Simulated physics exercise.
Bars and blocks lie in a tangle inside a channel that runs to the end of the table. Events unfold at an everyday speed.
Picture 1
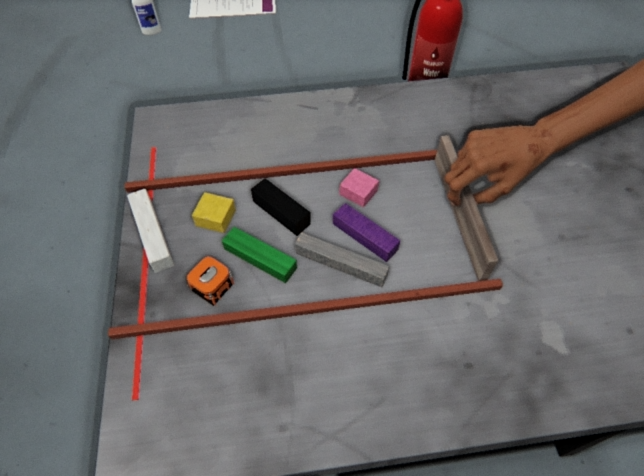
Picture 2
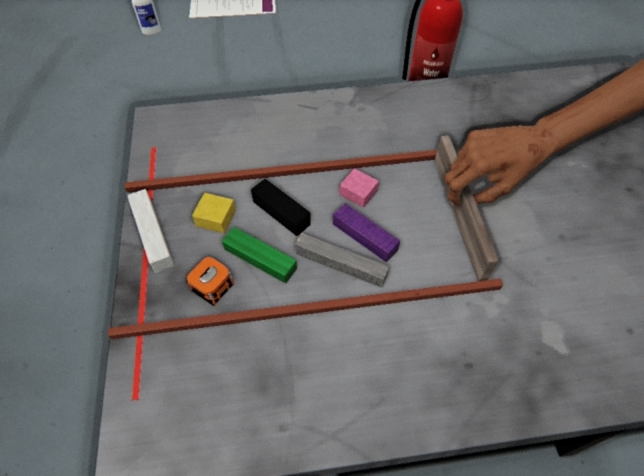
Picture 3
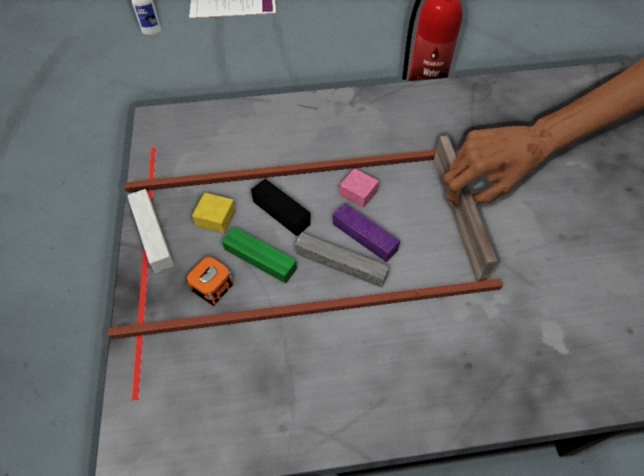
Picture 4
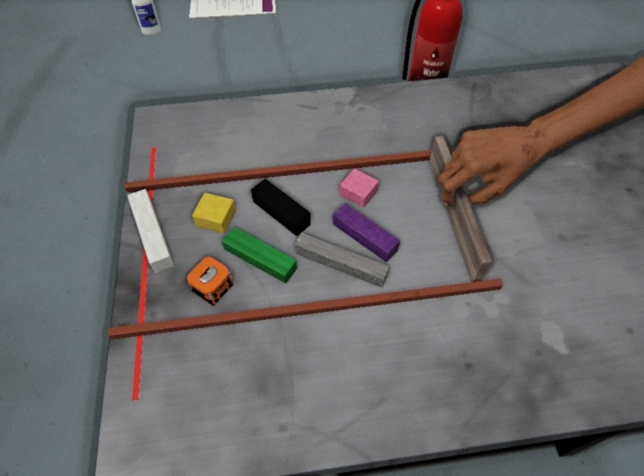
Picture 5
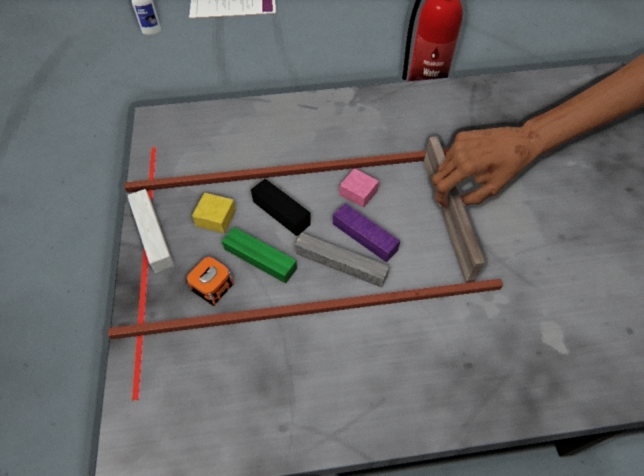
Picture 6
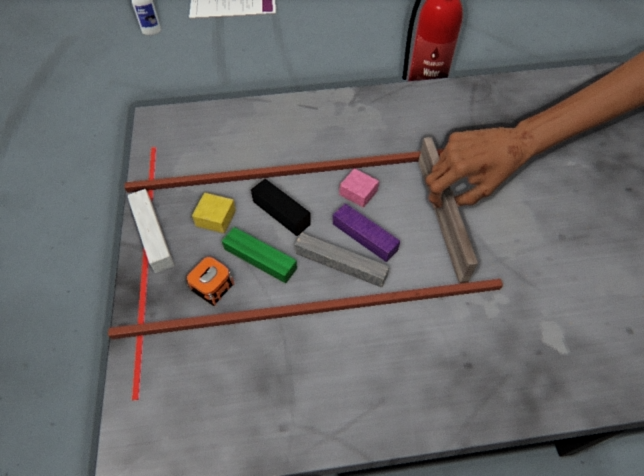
A hand slid a wooden board a short way left along two reddish rails on a grey table, while the colourful blocks, bars and small orange case lying between the rails stayed still.
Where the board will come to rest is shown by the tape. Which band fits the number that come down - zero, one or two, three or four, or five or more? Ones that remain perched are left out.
The band that fits is five or more.
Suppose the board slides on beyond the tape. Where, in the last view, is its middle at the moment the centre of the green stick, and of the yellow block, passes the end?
Its middle is about (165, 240) and about (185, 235).
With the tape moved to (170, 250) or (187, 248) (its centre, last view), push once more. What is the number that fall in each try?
Counts: 3, 1.
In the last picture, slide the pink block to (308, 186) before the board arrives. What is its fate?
I reckon the pink block stays in place.
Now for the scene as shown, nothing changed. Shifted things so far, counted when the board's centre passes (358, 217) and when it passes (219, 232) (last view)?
By then 3, and later 8.
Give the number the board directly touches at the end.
2 of them.
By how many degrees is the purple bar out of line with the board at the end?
Around 0 degrees.
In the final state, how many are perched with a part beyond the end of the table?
In total, 1 of them.
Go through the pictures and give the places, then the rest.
In the first frame, white bar (150, 230); orange case (211, 281); yellow block (215, 213); board (463, 205); tape (146, 253).
In the second frame, orange case (211, 281); grey bar (341, 260).
In the third frame, yellow block (215, 213); green stick (259, 255).
In the fourth frame, white bar (150, 230); pink block (359, 188).
In the fifth frame, orange case (211, 281); purple bar (366, 232).
In the sixth frame, white bar (150, 230); orange case (211, 281); yellow block (215, 213); board (445, 207); tape (146, 253).
A little later, none off yet; white bar at rest near (150, 230); orange case at rest near (211, 281); yellow block at rest near (215, 213).
When it is over, the number that fall off is five or more; down, grey bar, black stick, green stick, yellow block, orange case and white bar.
